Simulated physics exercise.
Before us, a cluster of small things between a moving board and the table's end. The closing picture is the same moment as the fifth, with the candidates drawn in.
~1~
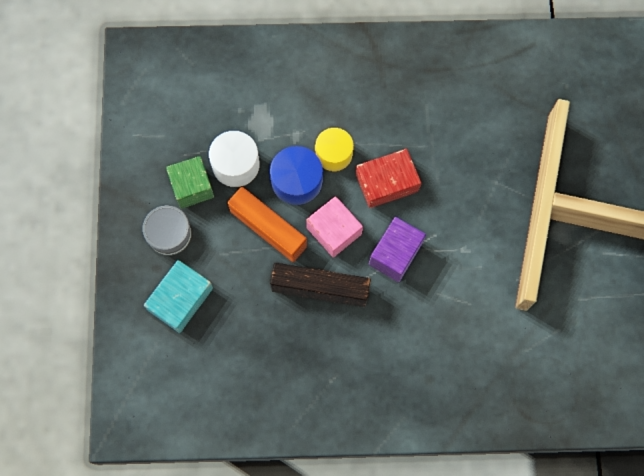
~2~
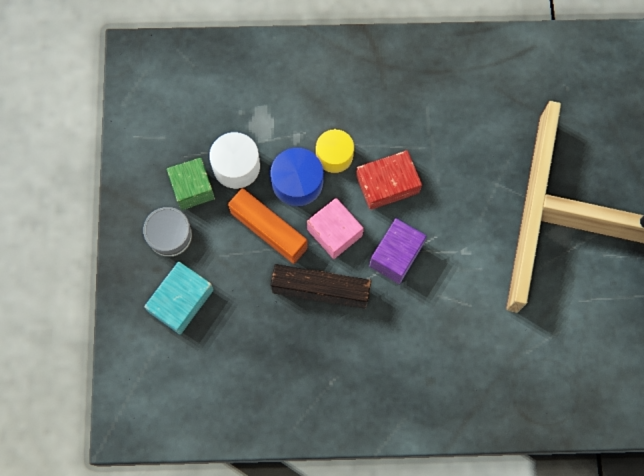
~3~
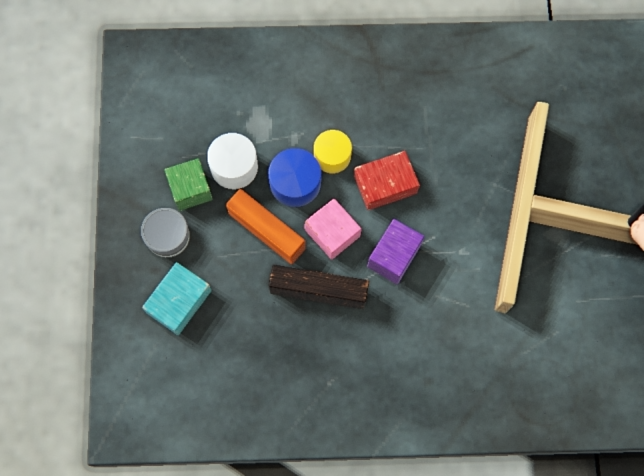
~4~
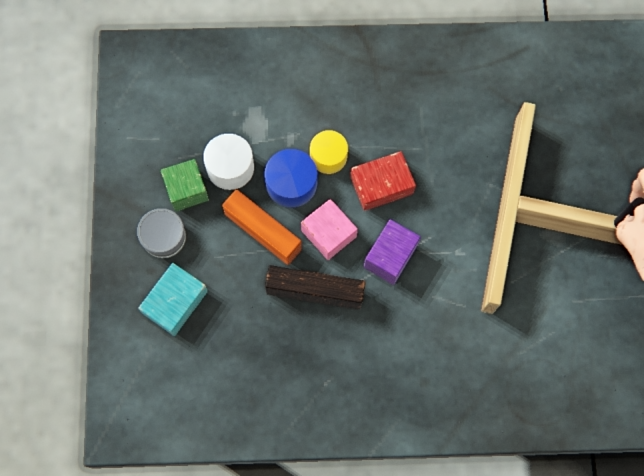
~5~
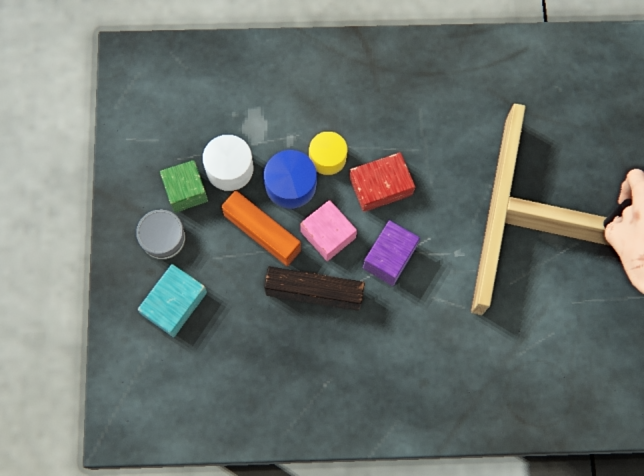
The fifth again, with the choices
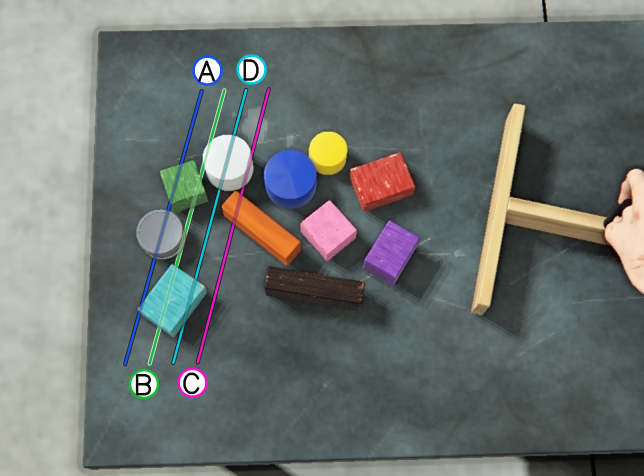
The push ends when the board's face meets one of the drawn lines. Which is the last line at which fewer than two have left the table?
The farthest such stop is B.
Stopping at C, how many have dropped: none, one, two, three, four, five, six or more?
In all, none.
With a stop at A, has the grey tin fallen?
Yes.
On the marked copy, A at (165, 222); B at (188, 221); C at (235, 220); D at (211, 221).
Following B. Soon after the start, board (390, 204); red block (354, 181); purple block (354, 255).
Later, board (277, 207); grey tin (142, 230); turquoise block (140, 302).
In the end, board (189, 209); grey tin over the edge; green block (99, 173); one fallen.
As for the rest, A drops two; C is within the limit but short; D is within the limit but short.
